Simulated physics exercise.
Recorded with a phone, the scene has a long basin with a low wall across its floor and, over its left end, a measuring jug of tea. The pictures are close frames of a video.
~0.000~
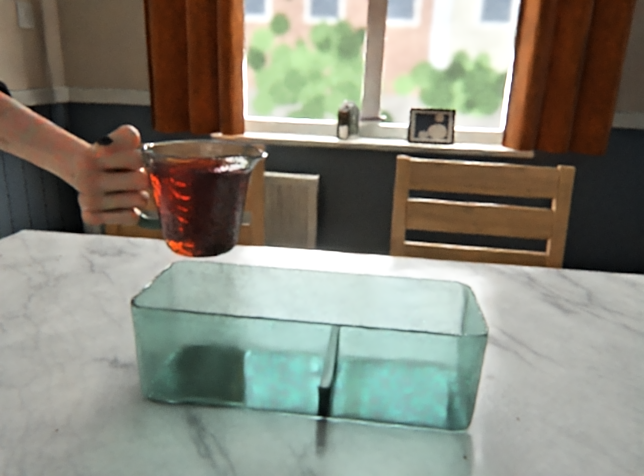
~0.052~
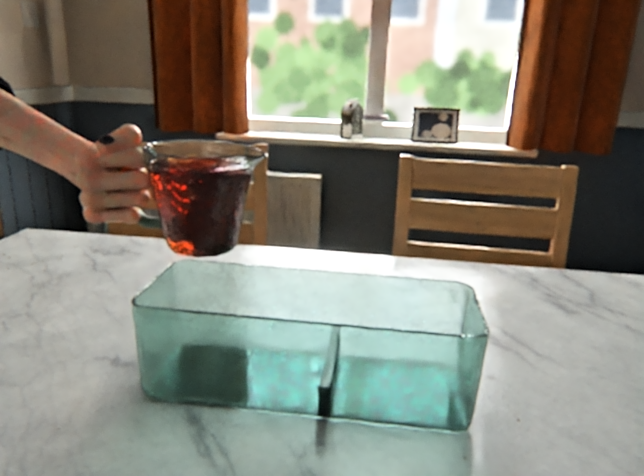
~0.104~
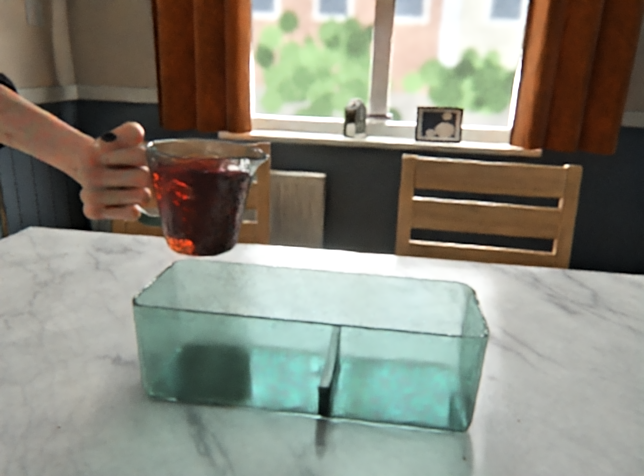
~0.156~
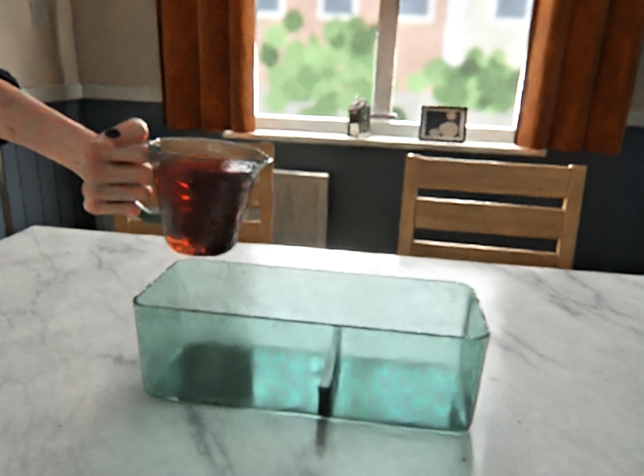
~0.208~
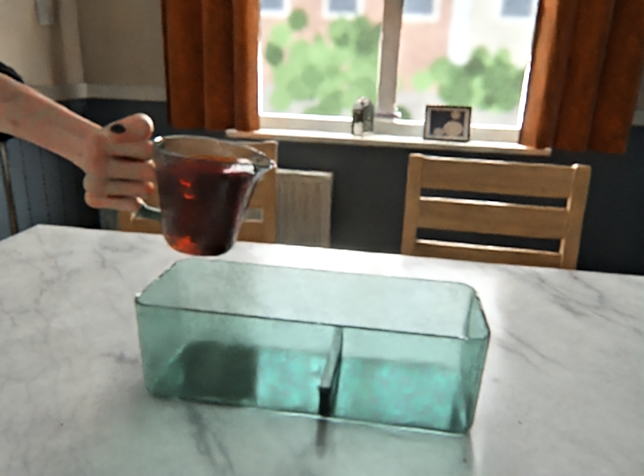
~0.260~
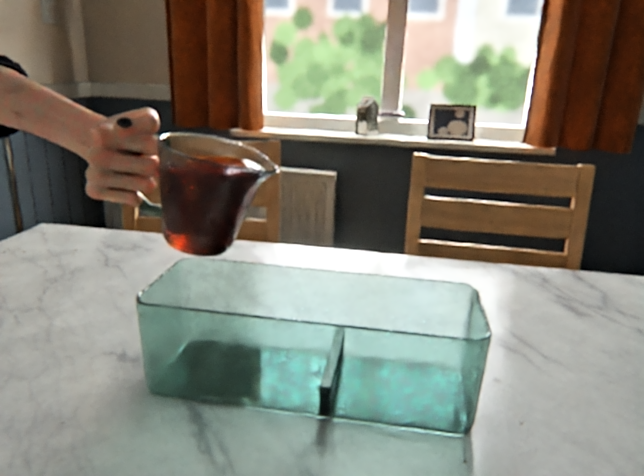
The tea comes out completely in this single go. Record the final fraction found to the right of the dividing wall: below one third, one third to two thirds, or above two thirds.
Short of a third.
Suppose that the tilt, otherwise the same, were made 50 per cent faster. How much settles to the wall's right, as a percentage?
About 15 %.
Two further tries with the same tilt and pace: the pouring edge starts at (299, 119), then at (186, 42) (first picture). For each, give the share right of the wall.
It would come to near 70 per cent, and then near 15 per cent.
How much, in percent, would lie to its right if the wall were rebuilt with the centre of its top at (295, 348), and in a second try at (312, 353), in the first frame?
Around 70 per cent for the first, around 45 per cent for the second.
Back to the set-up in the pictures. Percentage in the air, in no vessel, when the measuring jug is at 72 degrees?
Something like 20 per cent of it.
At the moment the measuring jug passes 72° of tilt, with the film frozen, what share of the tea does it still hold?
Around 65 in a hundred has not poured out yet.
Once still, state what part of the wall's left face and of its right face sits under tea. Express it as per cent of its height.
Left part: 50 per cent; right part: 20.
A moment on, the measuring jug is tipped part way and 64 per cent is still to pour, 11 is left of the wall and 7 right of it.
Next, the measuring jug is tipped right over and 6 per cent is still to pour, 74 is left of the wall and 15 right of it.
Then the measuring jug is tipped right over and 0 per cent is still to pour, 80 is left of the wall and 19 right of it.
Later the measuring jug is tipped right over and 0 per cent is still to pour, 79 is left of the wall and 20 right of it.
Finally, 79 per cent lies left of the wall, 20 right of it and 1 outside.
